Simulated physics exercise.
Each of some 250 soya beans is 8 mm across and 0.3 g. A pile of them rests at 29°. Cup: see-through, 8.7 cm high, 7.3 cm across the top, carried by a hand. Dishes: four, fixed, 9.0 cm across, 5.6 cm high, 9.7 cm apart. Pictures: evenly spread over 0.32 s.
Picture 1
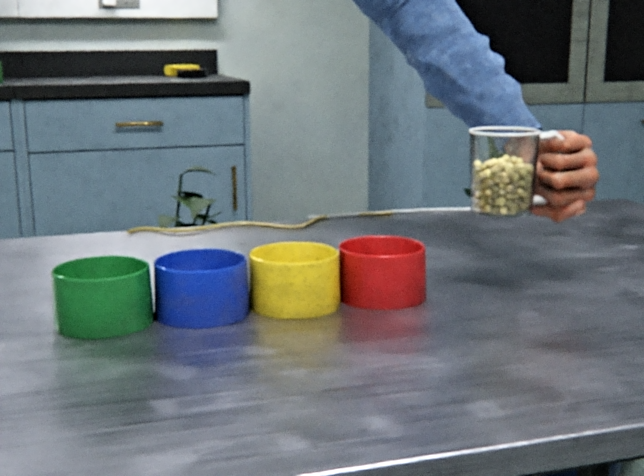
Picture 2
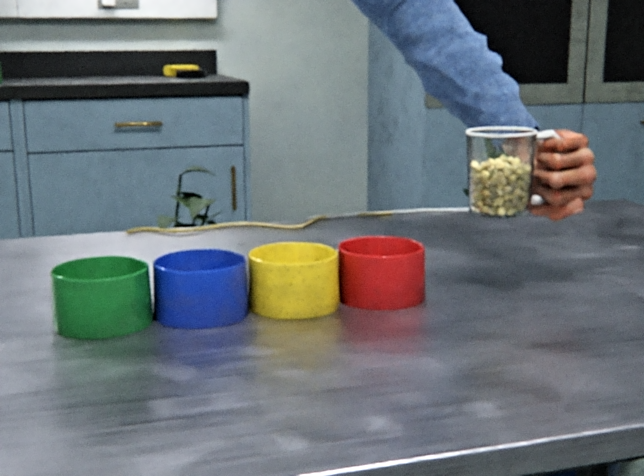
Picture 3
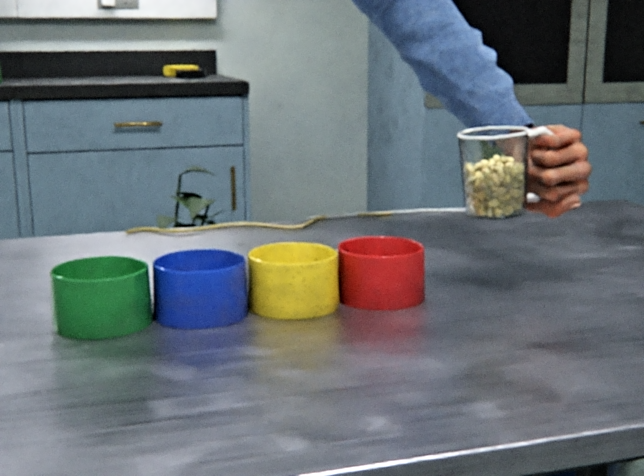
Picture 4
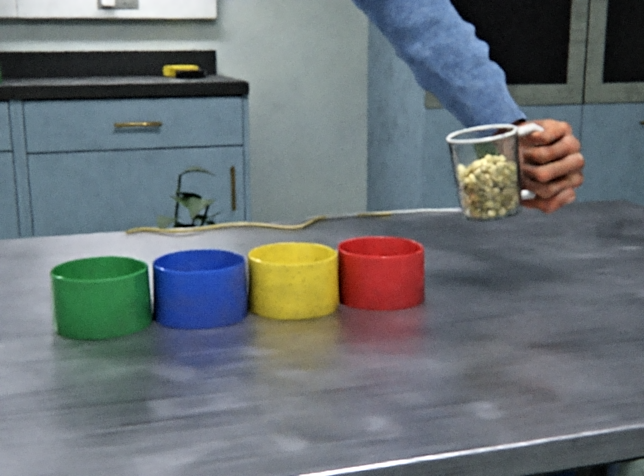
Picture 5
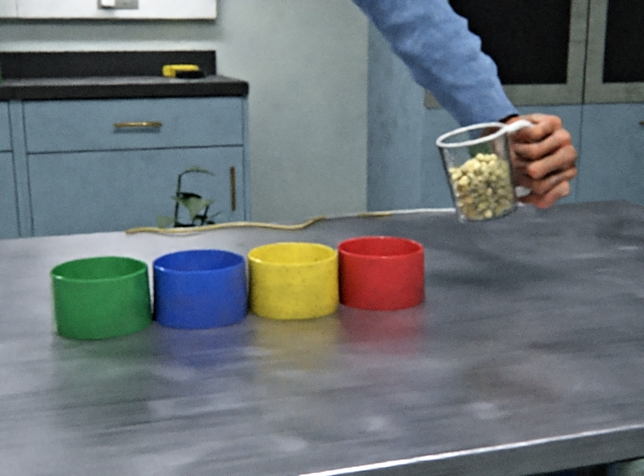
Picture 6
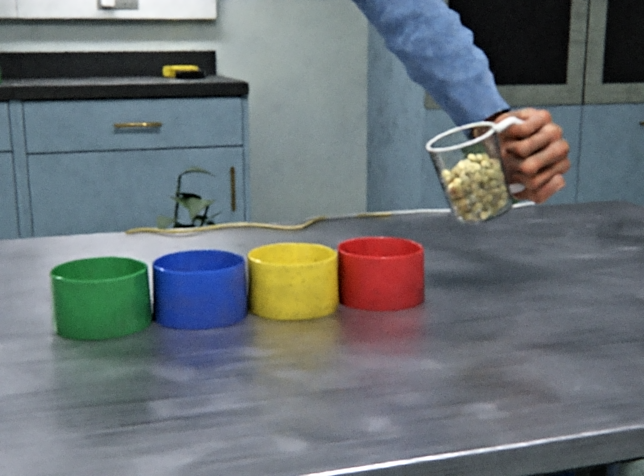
To begin with, a hand holds a clear cup of pale beans upright above a grey table, to the right of green, blue, yellow and red dishes standing in a row. The hand then moves the cup slightly left while gradually tilting it toward the dishes, the beans still inside.
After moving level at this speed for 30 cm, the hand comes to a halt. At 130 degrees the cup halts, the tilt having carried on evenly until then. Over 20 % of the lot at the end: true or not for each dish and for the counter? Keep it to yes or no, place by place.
Place by place: Red dish no, blue dish no, green dish no, yellow dish yes, counter no.
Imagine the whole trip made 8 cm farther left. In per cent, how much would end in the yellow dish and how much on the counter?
Result - yellow 0 / counter 0.
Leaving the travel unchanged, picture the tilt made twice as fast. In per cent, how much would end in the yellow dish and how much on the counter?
Yellow 0; counter 0.
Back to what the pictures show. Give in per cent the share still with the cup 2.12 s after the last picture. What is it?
About 0 percent.
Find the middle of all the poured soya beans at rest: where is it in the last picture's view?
Once everything settles, the centre is around (282, 290).
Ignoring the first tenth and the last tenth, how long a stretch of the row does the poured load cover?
Some 5 centimetres.
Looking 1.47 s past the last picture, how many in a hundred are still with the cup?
Around 5 percent.
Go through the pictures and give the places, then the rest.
In the first frame, cup at (503, 172), tilt 0 degrees, lip at (474, 133), moved 0.0 cm; middle of the pieces at (503, 185); red dish at (382, 246); yellow dish at (294, 253); blue dish at (201, 260); green dish at (101, 268).
In the second frame, cup at (501, 172), tilt 1 degrees, lip at (471, 134), moved 0.2 cm; middle of the pieces at (501, 185).
In the third frame, cup at (495, 173), tilt 5 degrees, lip at (462, 137), moved 0.9 cm; middle of the pieces at (496, 186).
In the fourth frame, cup at (487, 173), tilt 10 degrees, lip at (451, 141), moved 1.8 cm; middle of the pieces at (489, 186).
In the fifth frame, cup at (480, 174), tilt 15 degrees, lip at (441, 145), moved 2.6 cm; middle of the pieces at (483, 186).
In the sixth frame, cup at (472, 175), tilt 20 degrees, lip at (431, 150), moved 3.5 cm; middle of the pieces at (477, 186); red dish at (380, 248); yellow dish at (292, 254); blue dish at (199, 261); green dish at (99, 269).
Then, 0.88 s after the last picture, tilt 88 degrees; cup holds 100 %.
Then, 1.47 s after the last picture, tilt 130 degrees; cup holds 5 %, yellow 90 %.
Then, 2.12 s after the last picture, tilt 130 degrees; cup holds 0 %, blue 5 %, yellow 90 %.
In the end, red 0 %, blue 5 %, green 0 %, yellow 90 %, counter 5 %.
